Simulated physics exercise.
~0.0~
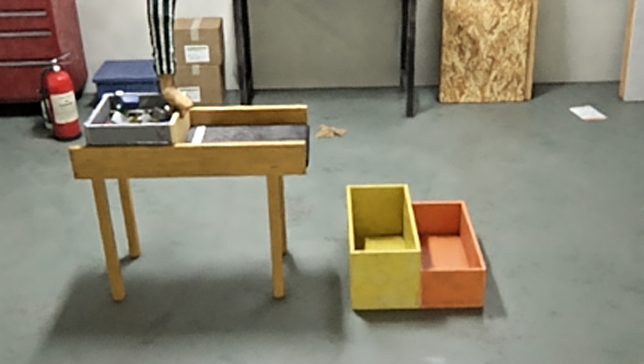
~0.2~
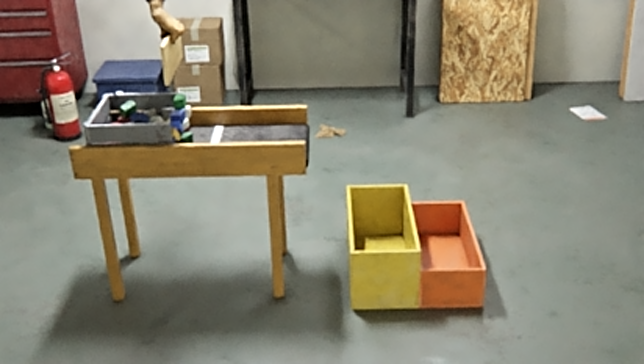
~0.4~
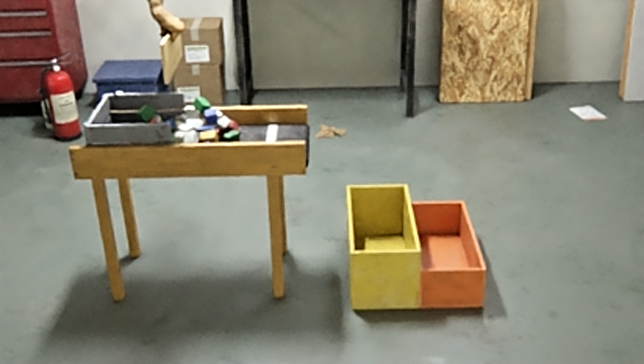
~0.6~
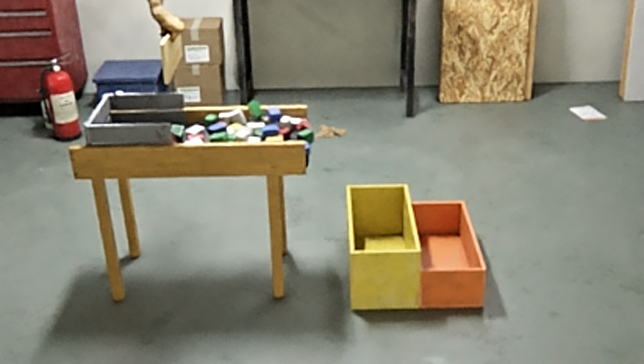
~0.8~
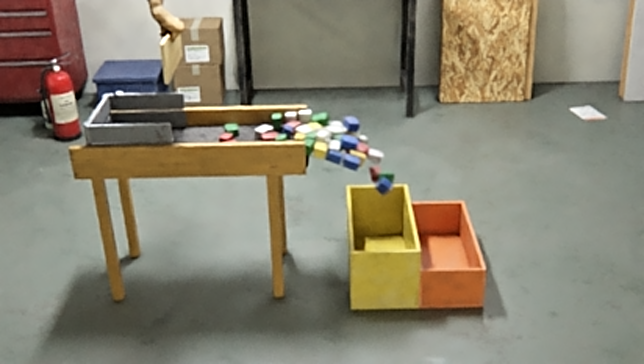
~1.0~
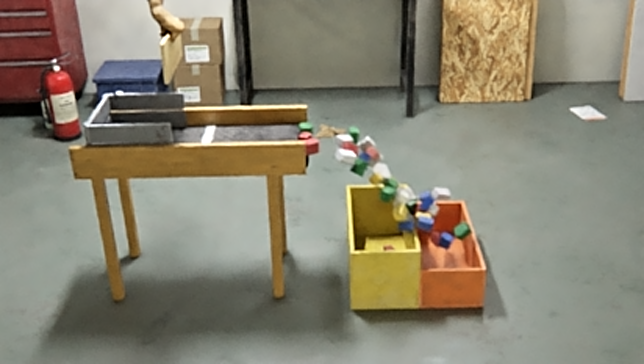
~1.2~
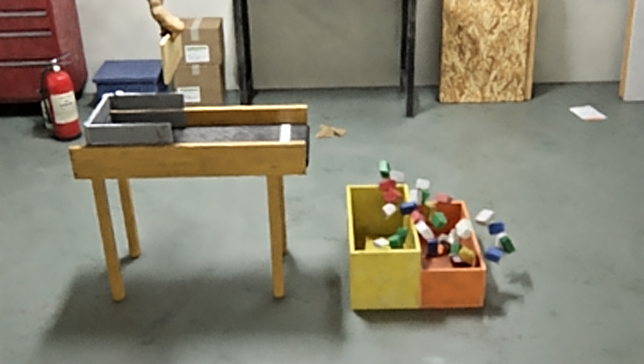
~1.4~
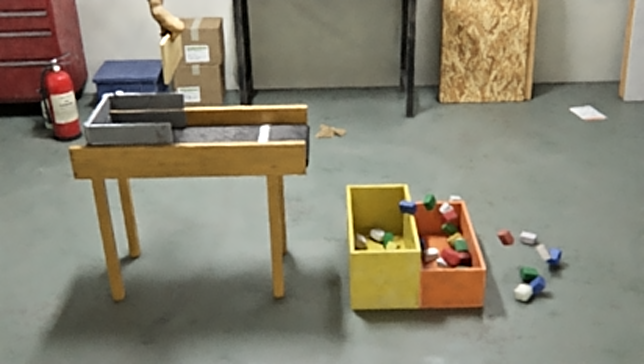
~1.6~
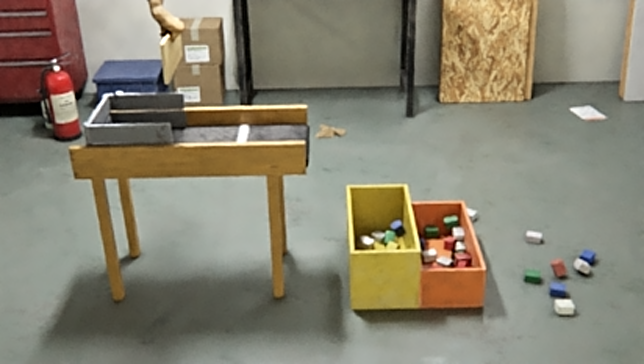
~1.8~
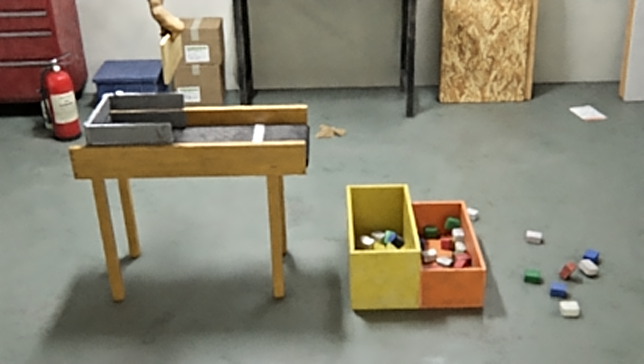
Colourful toy bricks riding a belt rightward after a gate lifts, spilling into yellow and orange boxes, some scattering on the floor.
